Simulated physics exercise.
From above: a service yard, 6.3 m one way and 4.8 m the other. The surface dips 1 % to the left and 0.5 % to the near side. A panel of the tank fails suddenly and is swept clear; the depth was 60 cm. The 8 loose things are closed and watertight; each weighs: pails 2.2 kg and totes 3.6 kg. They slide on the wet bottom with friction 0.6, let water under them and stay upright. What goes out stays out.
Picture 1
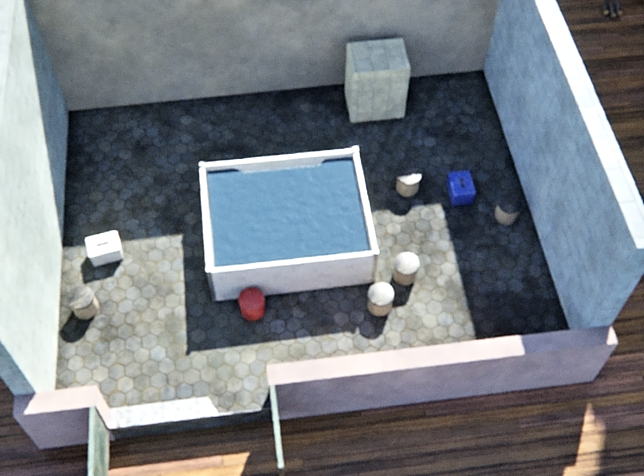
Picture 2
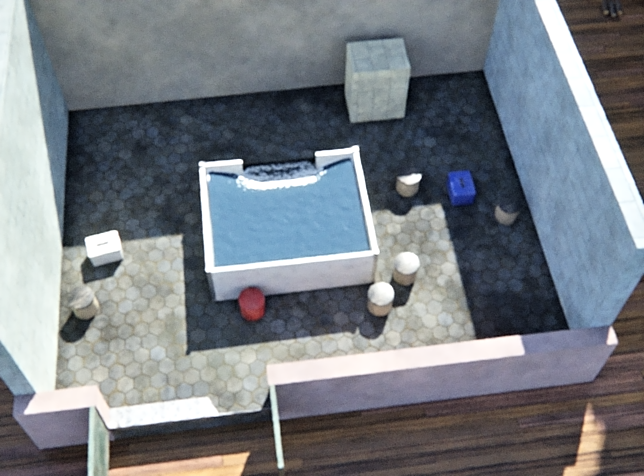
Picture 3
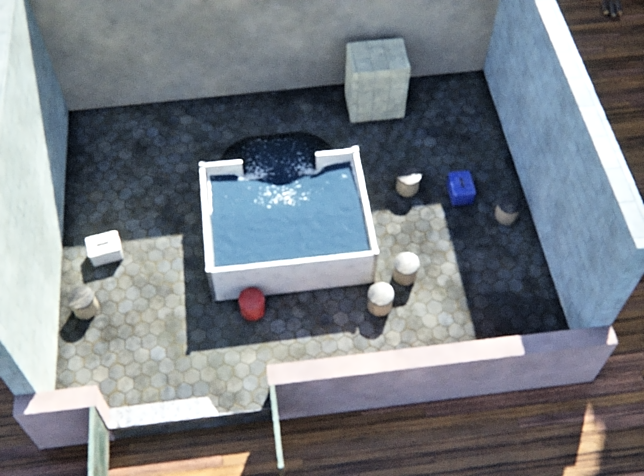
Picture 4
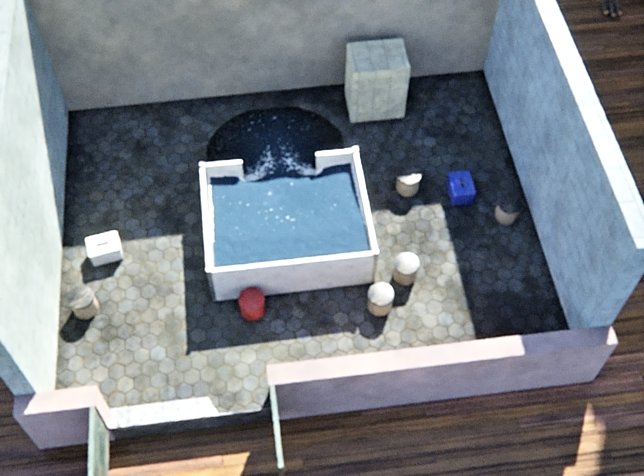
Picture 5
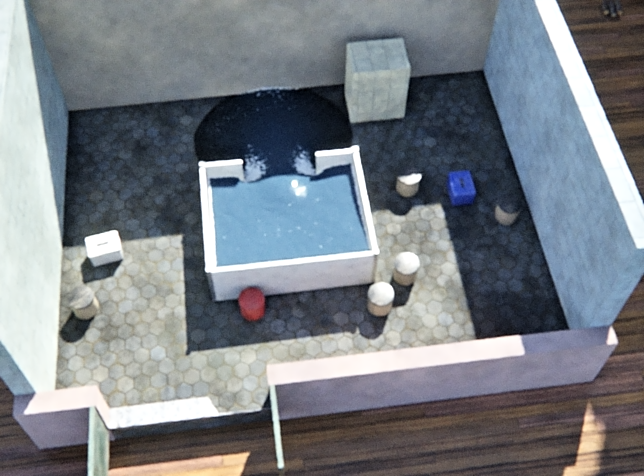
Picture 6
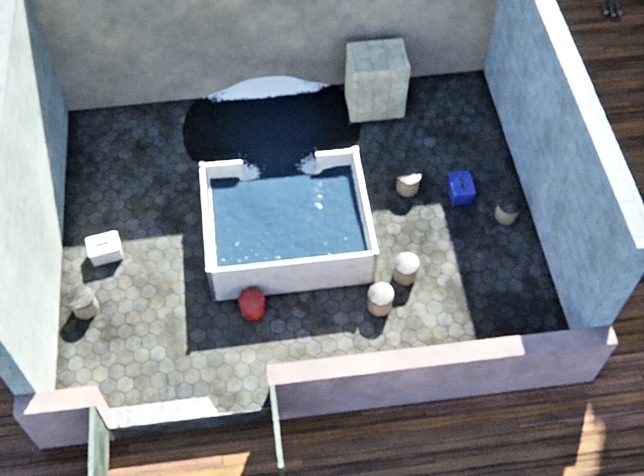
A large white-walled tank of blue water stands in the middle of a walled yard with dark hexagonal paving, seen from above. A pale block sits near the back wall, a red pail in front of the tank, a blue tote and pale pails to the right, and a white tote and another pail at left. The tank's back panel gives way and water pours out, spreading darkly to the back wall, while the containers and camera stay still.
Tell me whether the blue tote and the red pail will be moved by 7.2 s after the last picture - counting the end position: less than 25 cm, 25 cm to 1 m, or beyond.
Blue tote gets carried off; red pail holds its place.
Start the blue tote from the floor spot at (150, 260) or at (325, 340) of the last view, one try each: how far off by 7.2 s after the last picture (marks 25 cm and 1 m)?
In that order: It travels far; it is nudged along.
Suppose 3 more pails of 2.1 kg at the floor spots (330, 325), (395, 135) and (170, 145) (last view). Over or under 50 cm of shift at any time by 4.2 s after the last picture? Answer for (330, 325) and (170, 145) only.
In that order: Under, past it.
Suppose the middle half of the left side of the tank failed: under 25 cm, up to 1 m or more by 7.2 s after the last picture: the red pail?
In that case the red pail gets carried off.
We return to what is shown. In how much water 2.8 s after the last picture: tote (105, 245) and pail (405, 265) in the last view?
About 3 and 1 cm.
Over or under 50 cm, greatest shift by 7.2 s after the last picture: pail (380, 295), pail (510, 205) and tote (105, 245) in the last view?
In turn: Short of it, over, over.
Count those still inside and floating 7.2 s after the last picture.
I count 4.
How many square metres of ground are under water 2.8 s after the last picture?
Roughly 20 m2.
Then, 0.9 s after the last picture the blue tote is near (462, 183), 0.0 m from its start, aground; the red pail is near (252, 299), 0.0 m from its start, aground; 0 of 8 are out; 0 afloat.
Then, 2.8 s after the last picture the blue tote is near (481, 194), 0.3 m from its start, afloat; the red pail is near (252, 299), 0.0 m from its start, aground; 0 of 8 are out; 1 afloat.
Then, 4.8 s after the last picture the blue tote is near (556, 316), 2.3 m from its start, afloat; the red pail is near (252, 299), 0.0 m from its start, aground; 2 of 8 are out; 3 afloat.
Then, 7.2 s after the last picture the blue tote is near (552, 332), 2.5 m from its start, afloat; the red pail is near (248, 297), 0.1 m from its start, aground; 2 of 8 are out; 4 afloat.
